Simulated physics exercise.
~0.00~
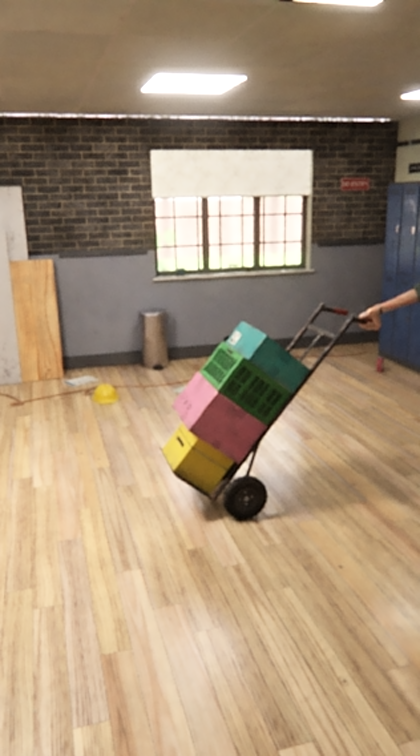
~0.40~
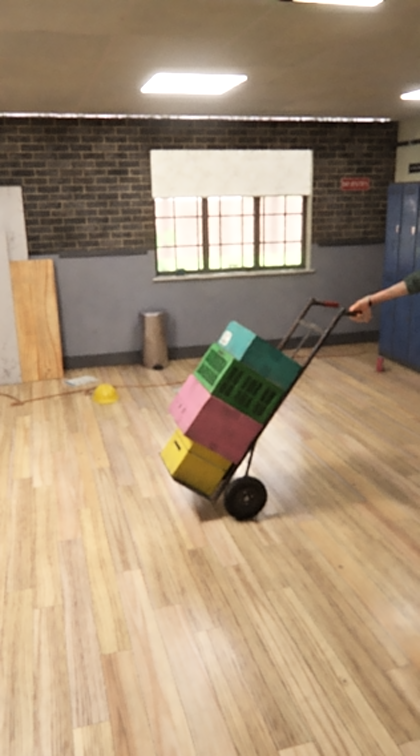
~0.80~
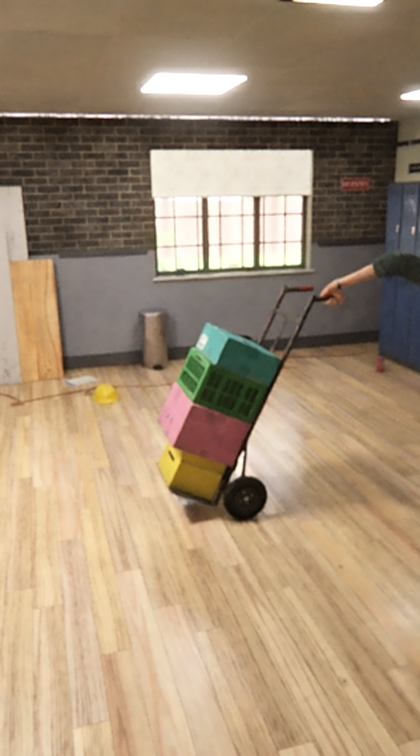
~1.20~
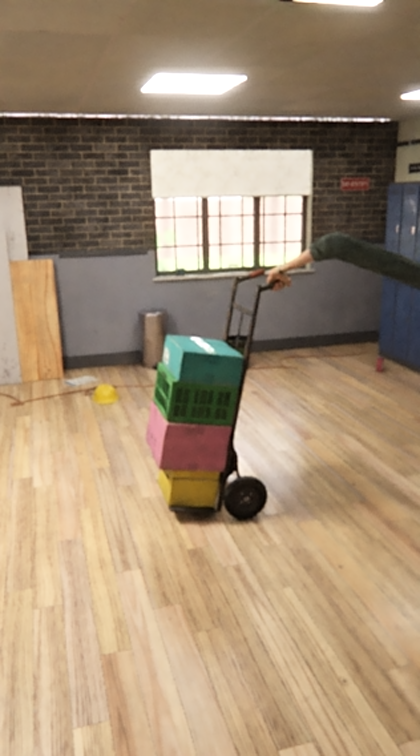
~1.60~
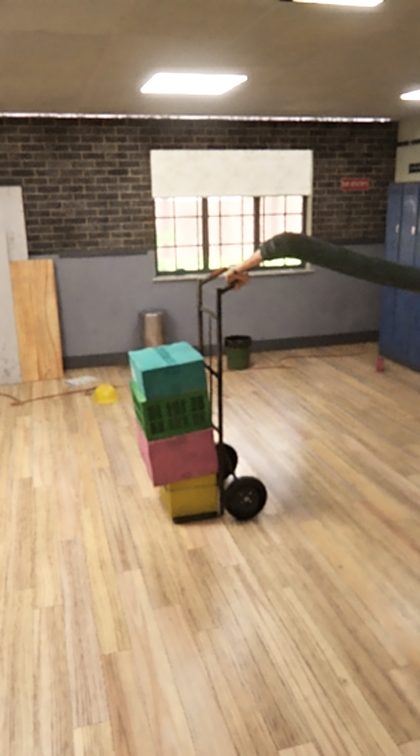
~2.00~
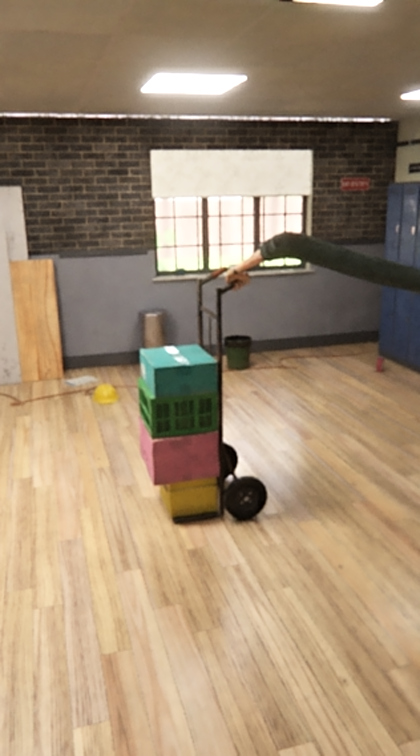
A tilted hand truck is swung upright by a hand, its four stacked containers rocking but staying on.
